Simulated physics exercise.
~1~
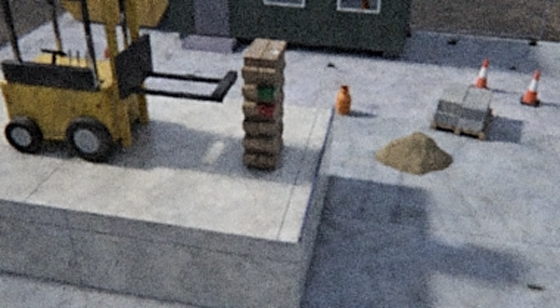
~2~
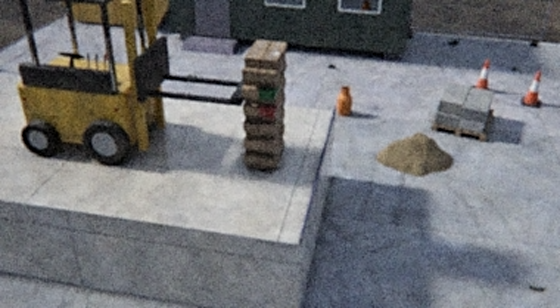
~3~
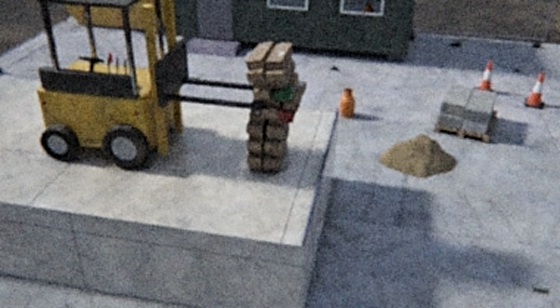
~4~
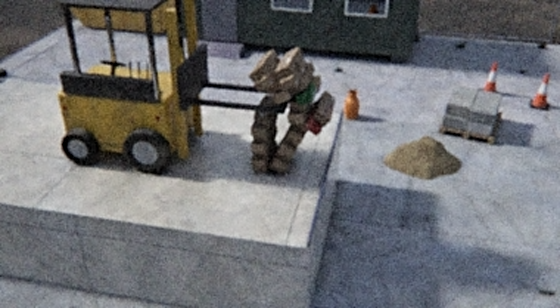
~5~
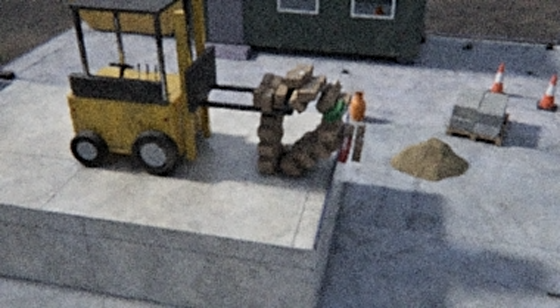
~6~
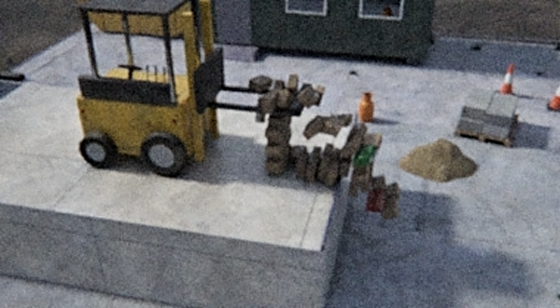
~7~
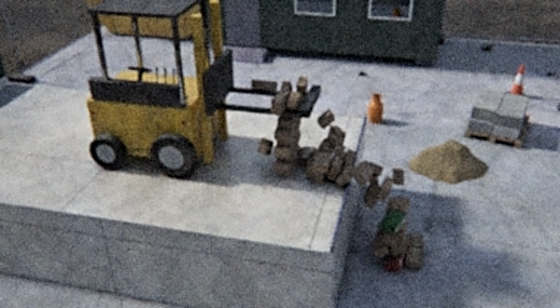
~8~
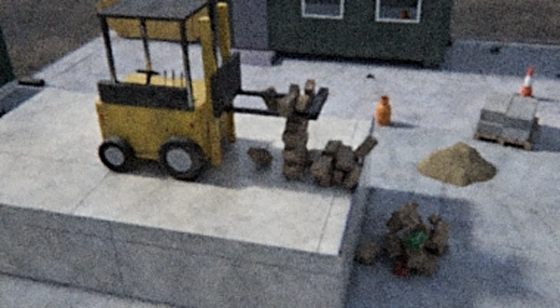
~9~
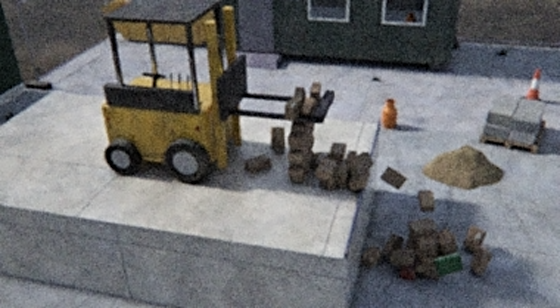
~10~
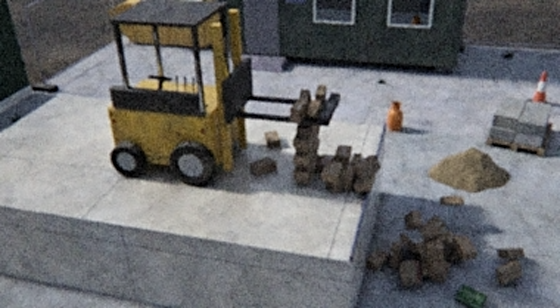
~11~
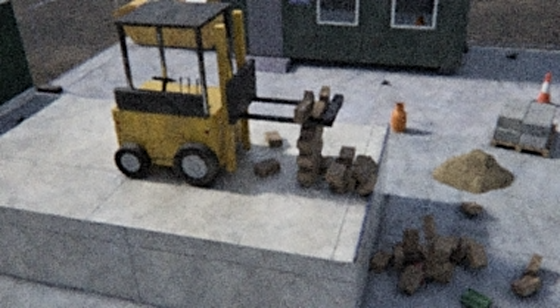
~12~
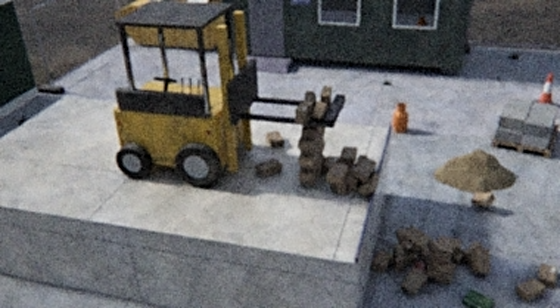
A yellow lift truck stands at the left on a raised concrete deck, seen from above, with a tall stack of brown boxes, one green and one red among them, near the deck's right edge. On the ground beyond are an orange canister, a sand heap, grey blocks and traffic cones. The truck drives right and its dark beam pushes into the stack, which bulges and buckles. Boxes spill over the edge, the red and green ones among them, and tumble onto the ground. The truck stops, with a broken pile left on the deck and the rest scattered below, the green box lying nearest.
